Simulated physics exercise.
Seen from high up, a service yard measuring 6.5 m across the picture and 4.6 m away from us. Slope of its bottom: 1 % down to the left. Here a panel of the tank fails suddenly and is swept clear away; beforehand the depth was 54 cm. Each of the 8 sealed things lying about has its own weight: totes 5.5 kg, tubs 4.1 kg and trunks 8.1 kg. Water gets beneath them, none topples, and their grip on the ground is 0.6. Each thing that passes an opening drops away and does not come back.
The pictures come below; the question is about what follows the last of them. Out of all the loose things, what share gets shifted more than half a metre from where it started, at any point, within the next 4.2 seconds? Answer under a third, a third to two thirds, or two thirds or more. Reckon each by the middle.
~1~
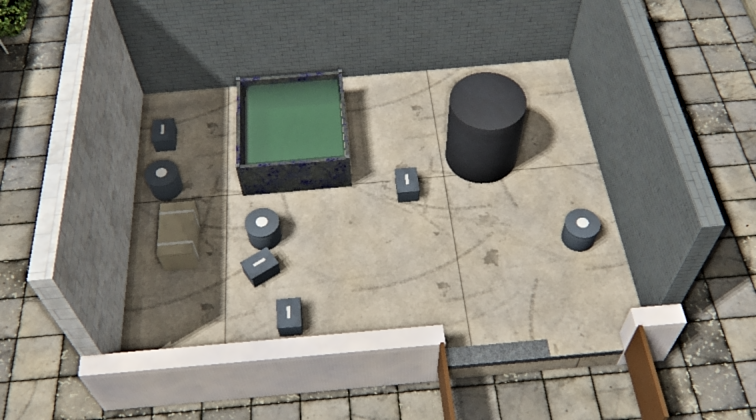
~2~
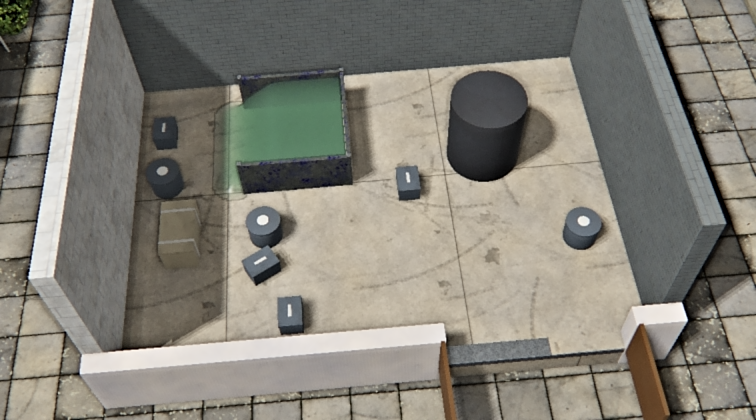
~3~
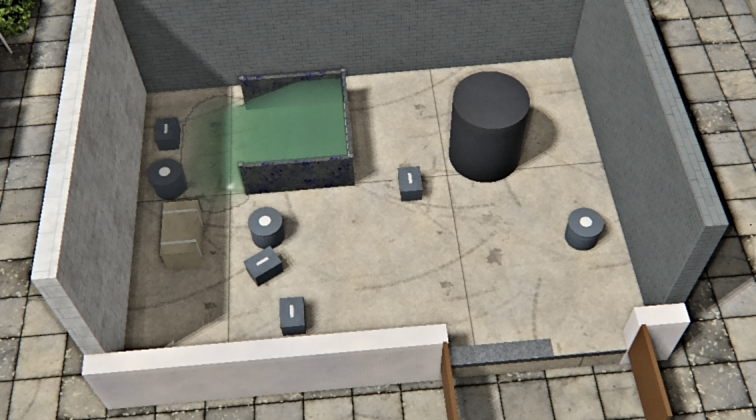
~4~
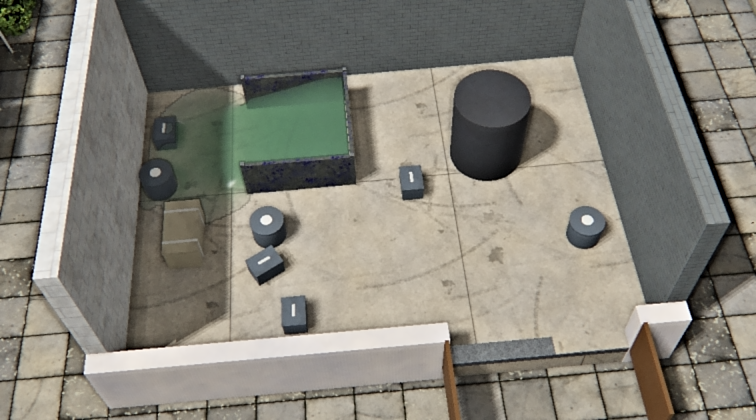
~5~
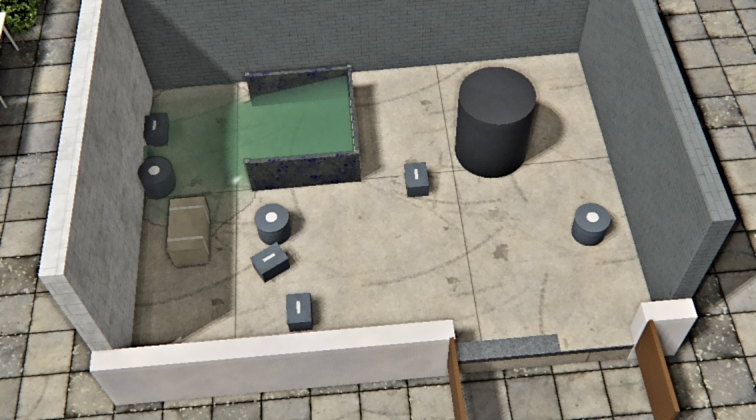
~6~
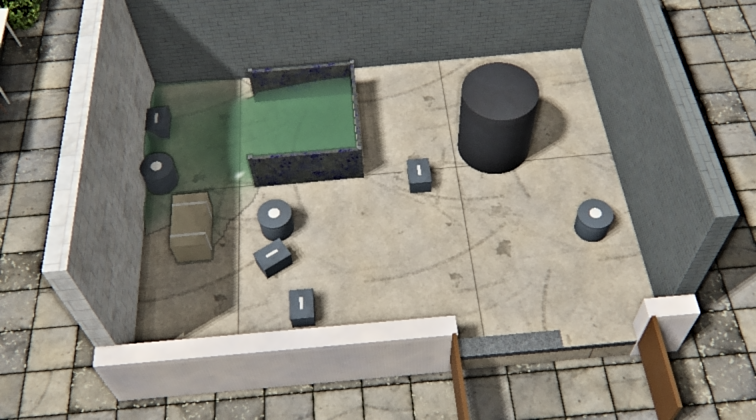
A third to two thirds.
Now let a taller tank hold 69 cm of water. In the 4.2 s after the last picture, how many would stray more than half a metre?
Count: 5.
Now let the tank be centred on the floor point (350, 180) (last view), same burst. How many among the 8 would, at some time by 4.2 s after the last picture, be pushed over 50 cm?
The answer would then be 5.
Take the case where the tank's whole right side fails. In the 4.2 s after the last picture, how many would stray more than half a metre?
Then the count would be 2.
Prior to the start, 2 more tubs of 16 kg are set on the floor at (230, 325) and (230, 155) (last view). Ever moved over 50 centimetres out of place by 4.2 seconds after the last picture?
In turn: Past it, more.
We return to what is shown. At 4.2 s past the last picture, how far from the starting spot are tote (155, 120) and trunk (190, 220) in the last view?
Going in order, that's 250 cm for one and 350 cm for the other.
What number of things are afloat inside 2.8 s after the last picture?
That would be 3 of them.
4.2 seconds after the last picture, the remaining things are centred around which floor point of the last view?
The centre sits near (393, 229).
Then, 0.4 s after the last picture 0 of 8 are over 50 cm from their spots; 2 afloat.
Then, 1.5 s after the last picture 3 of 8 are over 50 cm from their spots; 2 afloat.
Then, 2.8 s after the last picture 3 of 8 are over 50 cm from their spots; 3 afloat.
Then, 4.2 s after the last picture 5 of 8 are over 50 cm from their spots, and 5 have been at some point; 3 afloat.
